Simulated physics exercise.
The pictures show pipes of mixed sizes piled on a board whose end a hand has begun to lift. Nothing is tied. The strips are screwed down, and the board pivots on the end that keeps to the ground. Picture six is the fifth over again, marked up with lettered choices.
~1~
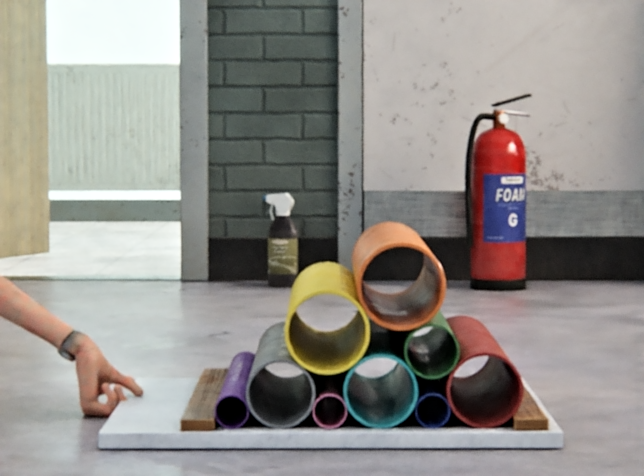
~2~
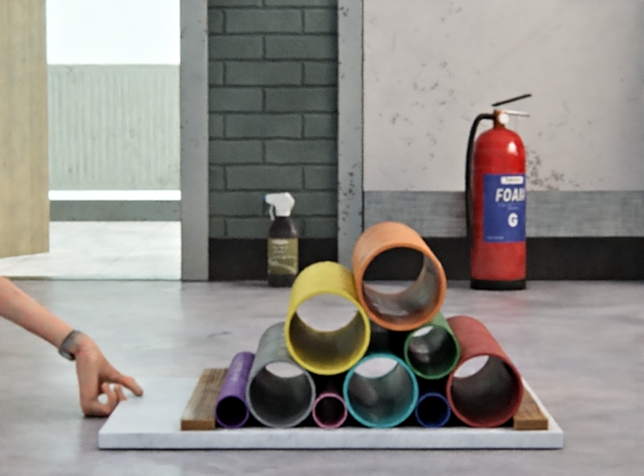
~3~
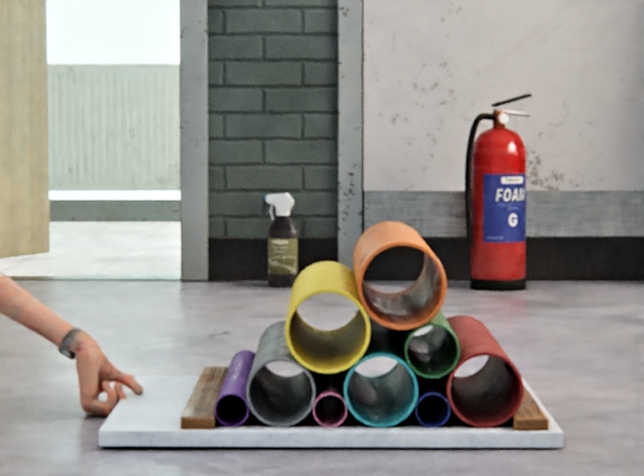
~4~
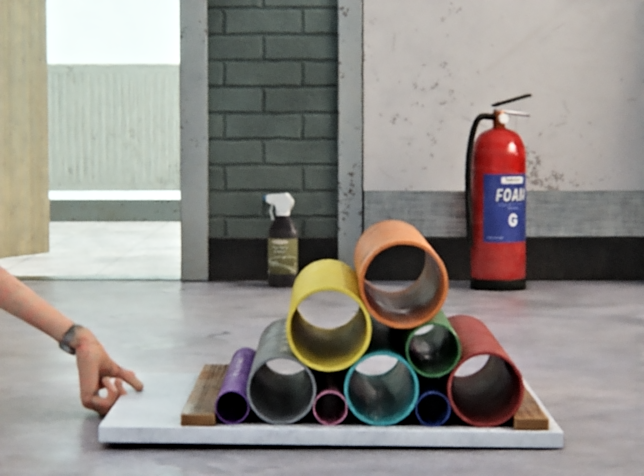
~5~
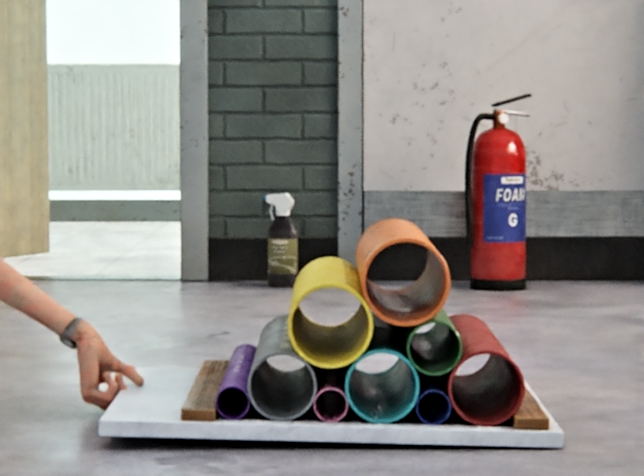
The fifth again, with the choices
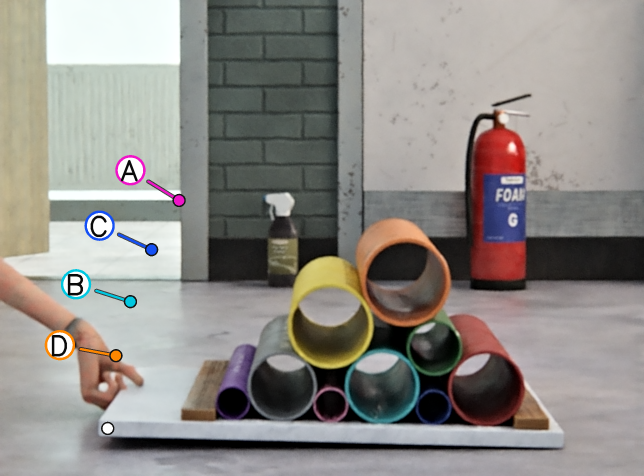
A hand slowly lifting the left end of a white board slightly, with a pile of colourful pipes staying stacked on it.
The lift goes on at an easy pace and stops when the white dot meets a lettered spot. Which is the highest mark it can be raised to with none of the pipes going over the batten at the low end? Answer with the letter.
The answer is mark B.
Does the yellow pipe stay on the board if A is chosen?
Yes, with A.
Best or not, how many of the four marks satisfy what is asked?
Two of the four.
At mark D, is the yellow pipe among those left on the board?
The yellow pipe: Yes.
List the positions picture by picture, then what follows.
The first picture shows turquoise pipe (381, 391); blue pipe (433, 411); red pipe (485, 390).
The second picture shows red pipe (485, 390); yellow pipe (327, 332).
The third picture shows board (330, 403); purple pipe (232, 410); grey pipe (281, 393).
The fourth picture shows board (330, 401); purple pipe (233, 407); grey pipe (282, 390); blue pipe (433, 409).
The fifth picture shows board (331, 399); purple pipe (233, 403); grey pipe (282, 386).
On the marked copy, A at (179, 200); B at (130, 301); C at (151, 250); D at (116, 356); the white dot at (108, 428).
Taking B. A third of the way, board at 13°.
Two thirds of the way, board at 18°.
When it is over, board at 18°, none over the low batten.
As for the rest, A three over the low batten (red, green, orange); C three over the low batten (red, green, orange); D none over the low batten.
